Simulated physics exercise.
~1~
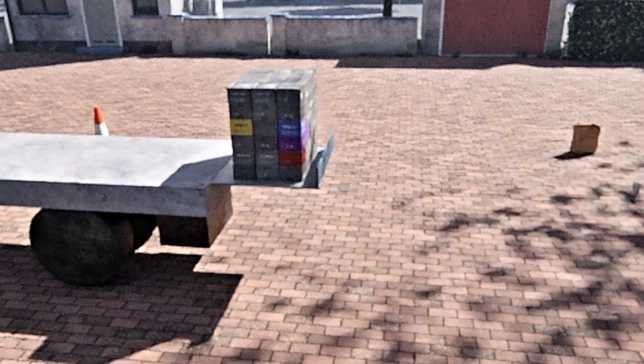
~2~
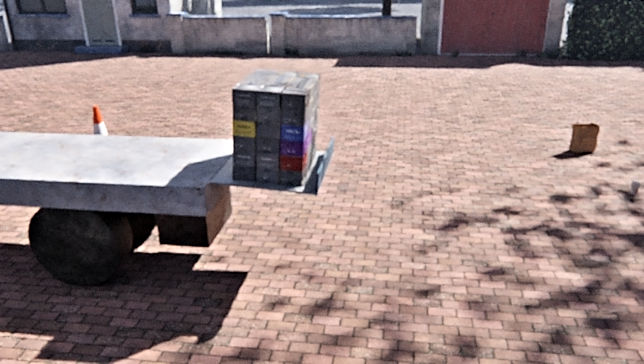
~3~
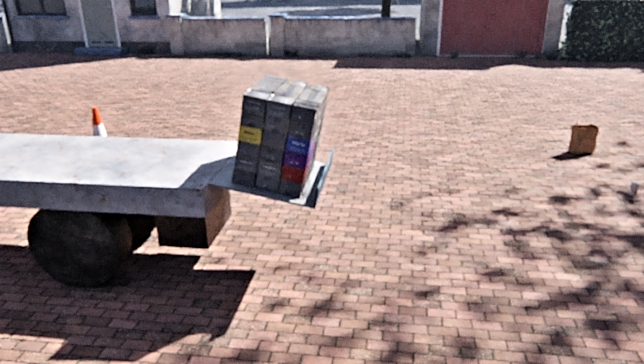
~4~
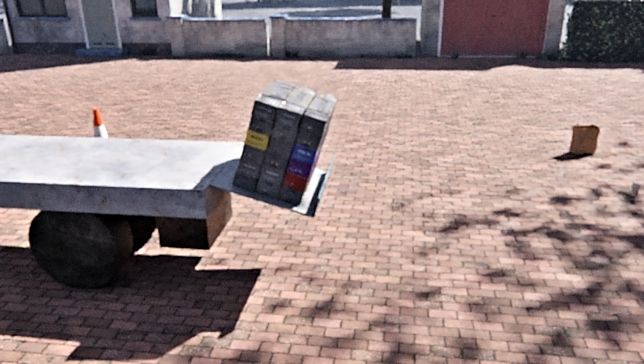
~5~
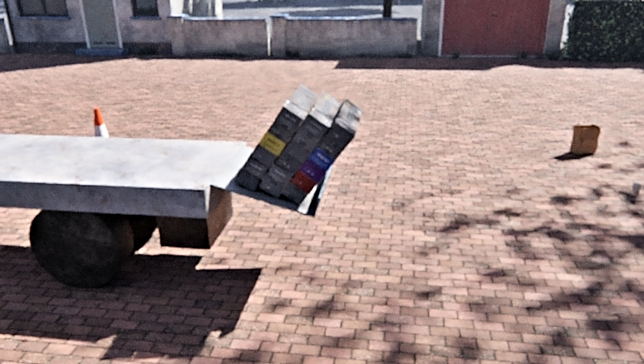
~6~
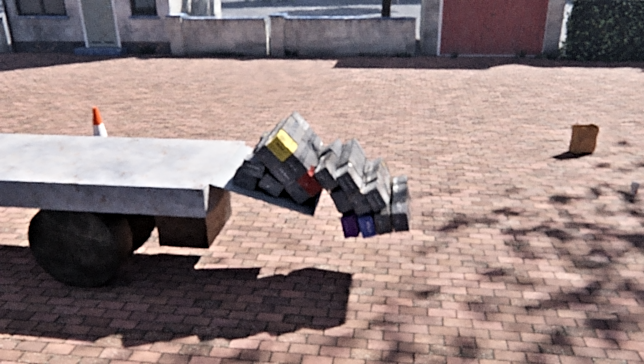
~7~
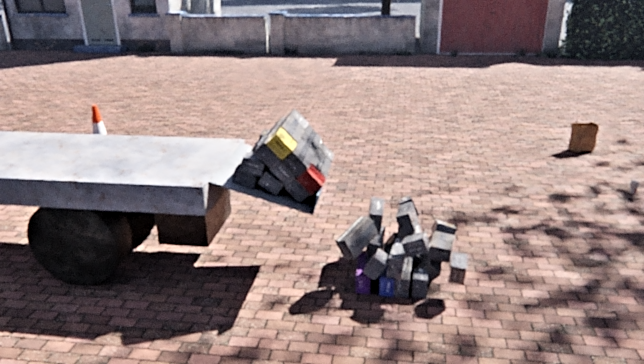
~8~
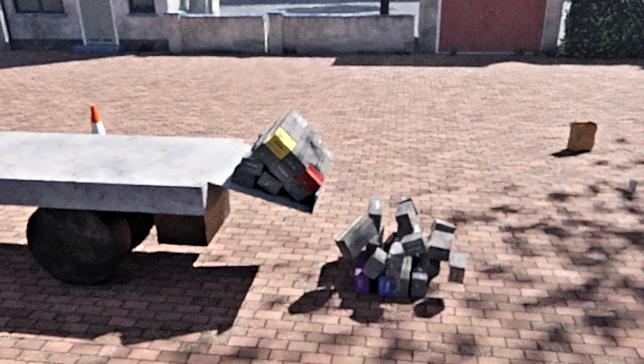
A flat-bed's rear flap drooped under a tall pile of grey boxes, which leaned right and slid apart, about half tumbling onto the brick paving with the purple and blue ones, while the red and yellow boxes stayed tilted on the flap.
